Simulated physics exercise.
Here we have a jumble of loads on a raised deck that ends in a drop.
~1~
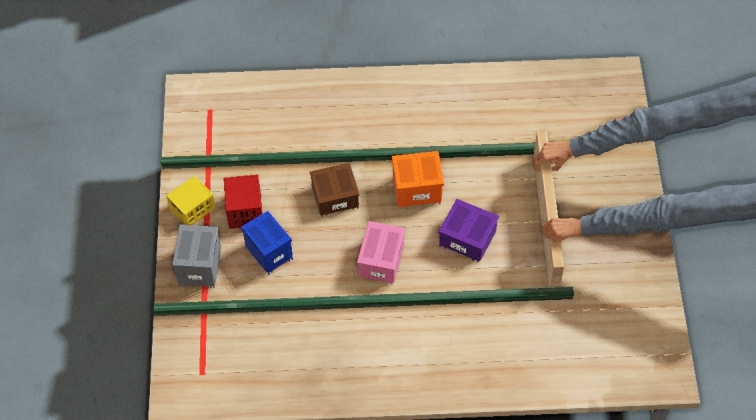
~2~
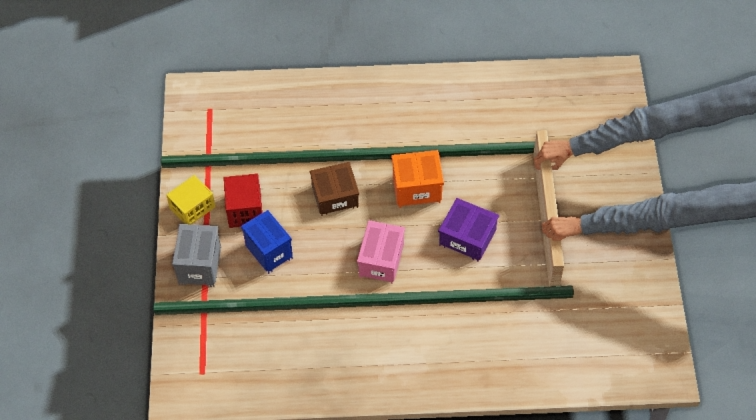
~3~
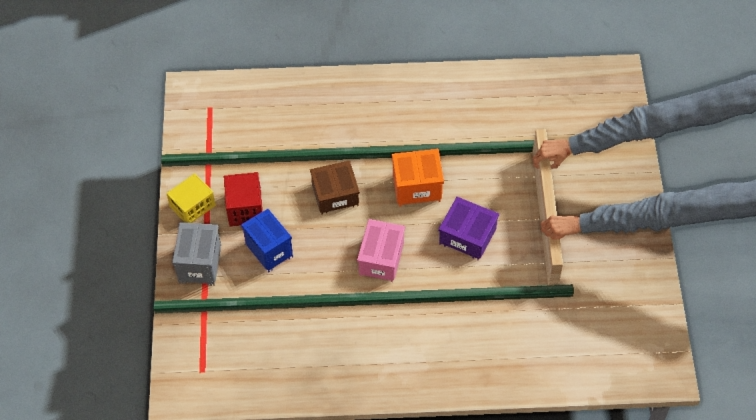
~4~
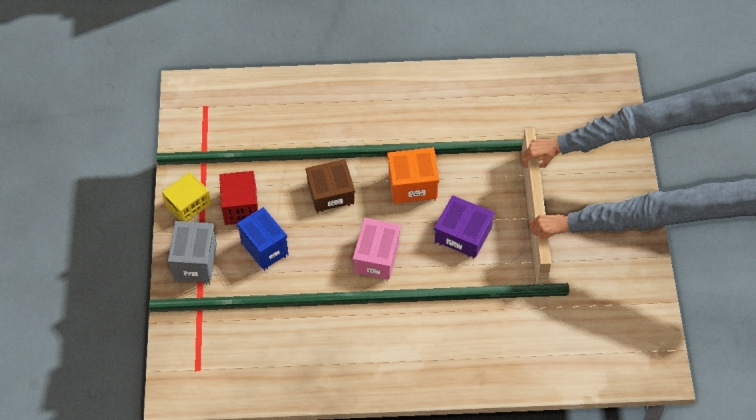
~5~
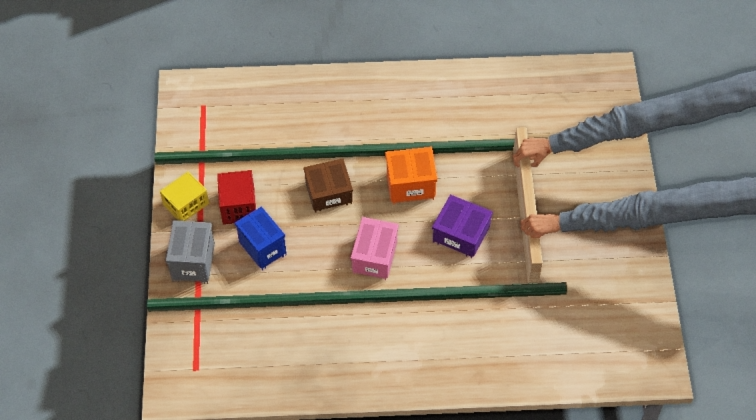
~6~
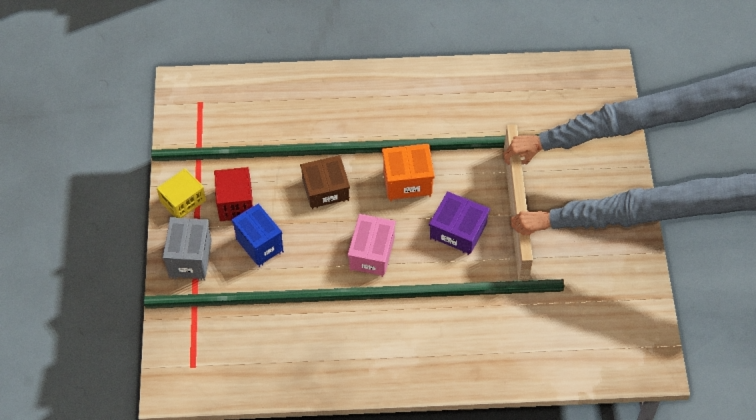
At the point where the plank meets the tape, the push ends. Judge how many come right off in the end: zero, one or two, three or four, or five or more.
Looks to me like the count going over is upwards of four.
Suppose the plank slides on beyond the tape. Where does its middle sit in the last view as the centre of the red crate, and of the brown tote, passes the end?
When the red crate crosses, the middle is near (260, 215); when the brown tote crosses, near (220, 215).
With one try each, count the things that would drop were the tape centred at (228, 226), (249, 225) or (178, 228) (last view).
4, 4, 6.
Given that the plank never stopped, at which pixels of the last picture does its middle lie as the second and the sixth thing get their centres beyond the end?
The first one at (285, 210), the next at (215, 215).
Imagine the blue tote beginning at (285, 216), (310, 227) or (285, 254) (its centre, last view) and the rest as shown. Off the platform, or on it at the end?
Taking the starts in order, it falls away, then falls away, then falls away.
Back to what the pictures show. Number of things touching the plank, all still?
At rest, 2 are in contact.
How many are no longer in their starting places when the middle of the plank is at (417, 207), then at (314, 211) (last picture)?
At that stage 3; at the next, 8.
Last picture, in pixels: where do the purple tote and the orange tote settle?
For the purple tote it's (172, 246), and for the orange tote it's (173, 181).
Soon after, none off yet; yellow crate at rest near (182, 194); grey tote at rest near (188, 249); red crate at rest near (234, 194).
After that, none off yet; yellow crate at rest near (182, 194); grey tote at rest near (188, 249); red crate moving near (230, 194).
And then, one off so far; yellow crate off the edge near (116, 260); grey tote tilting well over near (112, 267); red crate displaced well along near (152, 197).
In the end, the number that fall off is five or more; gone, pink tote, brown tote, blue tote, red crate, grey tote and yellow crate.
